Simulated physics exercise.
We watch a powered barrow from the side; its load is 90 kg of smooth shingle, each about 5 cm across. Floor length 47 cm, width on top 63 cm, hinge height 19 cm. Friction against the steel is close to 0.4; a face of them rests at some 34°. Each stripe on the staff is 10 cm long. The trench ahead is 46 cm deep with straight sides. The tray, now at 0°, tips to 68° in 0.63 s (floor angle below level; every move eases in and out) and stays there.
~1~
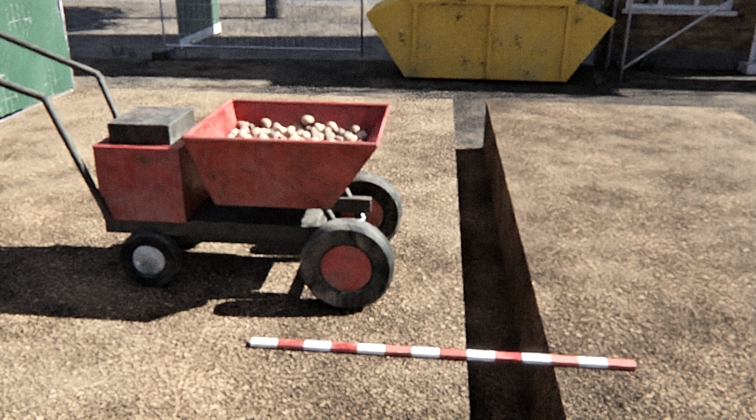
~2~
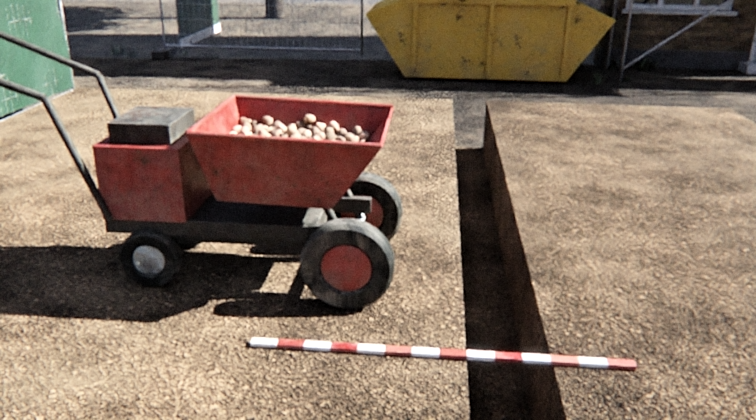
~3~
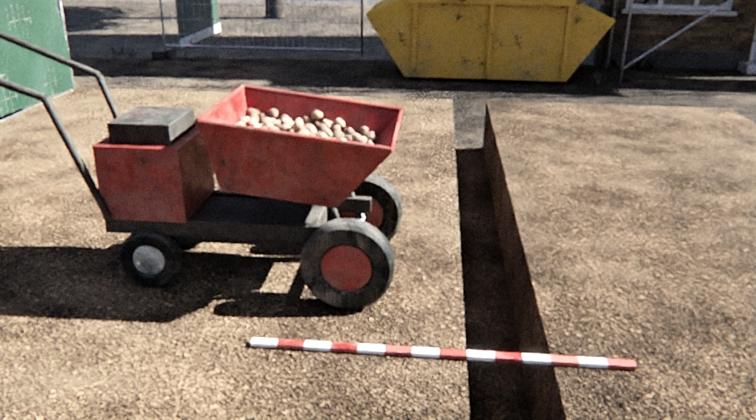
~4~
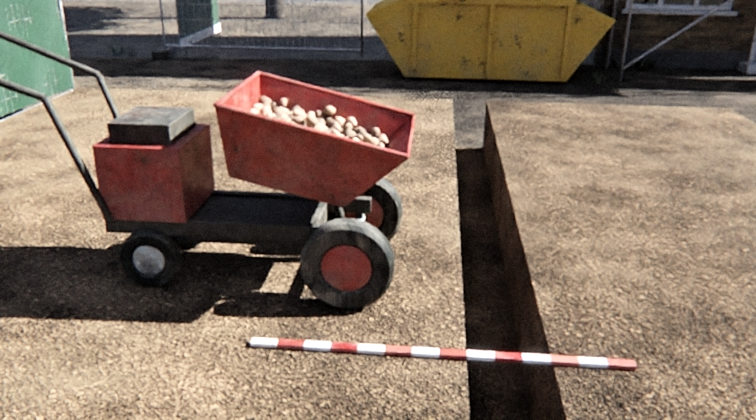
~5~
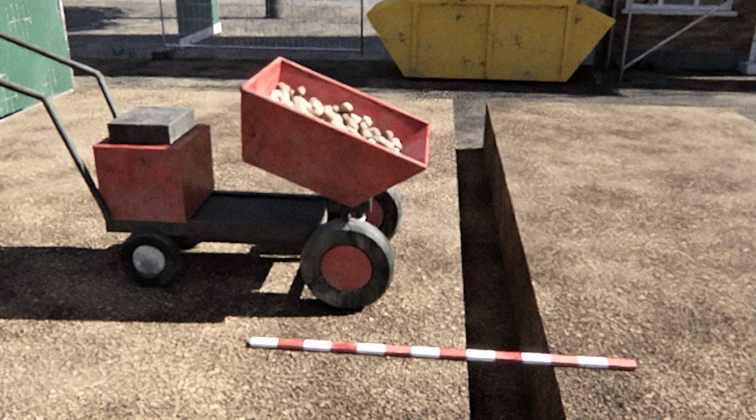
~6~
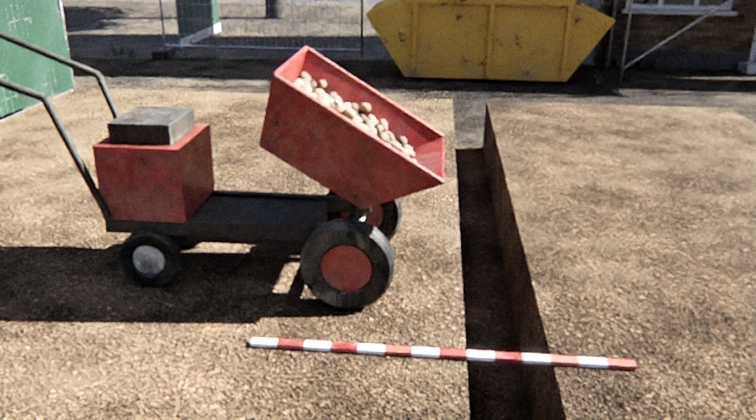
The red tray of a small barrow tilts steeply forward to the right, carrying smooth stones.
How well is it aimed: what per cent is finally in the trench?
Roughly 56 per cent ends in the trench.
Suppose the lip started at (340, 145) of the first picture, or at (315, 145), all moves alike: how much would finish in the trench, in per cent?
About 85 and 80 per cent.
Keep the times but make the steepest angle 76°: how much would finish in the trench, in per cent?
In that case some 50 per cent.
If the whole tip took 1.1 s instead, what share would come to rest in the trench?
In that case some 75 per cent.
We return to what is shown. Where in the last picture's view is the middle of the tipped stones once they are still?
Their middle is at about (520, 349).
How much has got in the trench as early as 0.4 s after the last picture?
Some 20 per cent.
Then, 0.2 s after the last picture the floor is at 57°, 100 % in the tray; the foremost stones are at (447, 198).
Then, 0.4 s after the last picture the floor is at 68°, 81 % in the tray, 18 % in the trench, 1 % past the trench; the foremost stones are at (547, 267).
Then, 0.8 s after the last picture the floor is at 68°, 25 % in the tray, 31 % in the trench, 44 % past the trench; the foremost stones are at (690, 282).
Then, 2.7 s after the last picture the floor is at 68°, 0 % in the tray, 56 % in the trench, 44 % past the trench; the foremost stones are past the picture's edge.
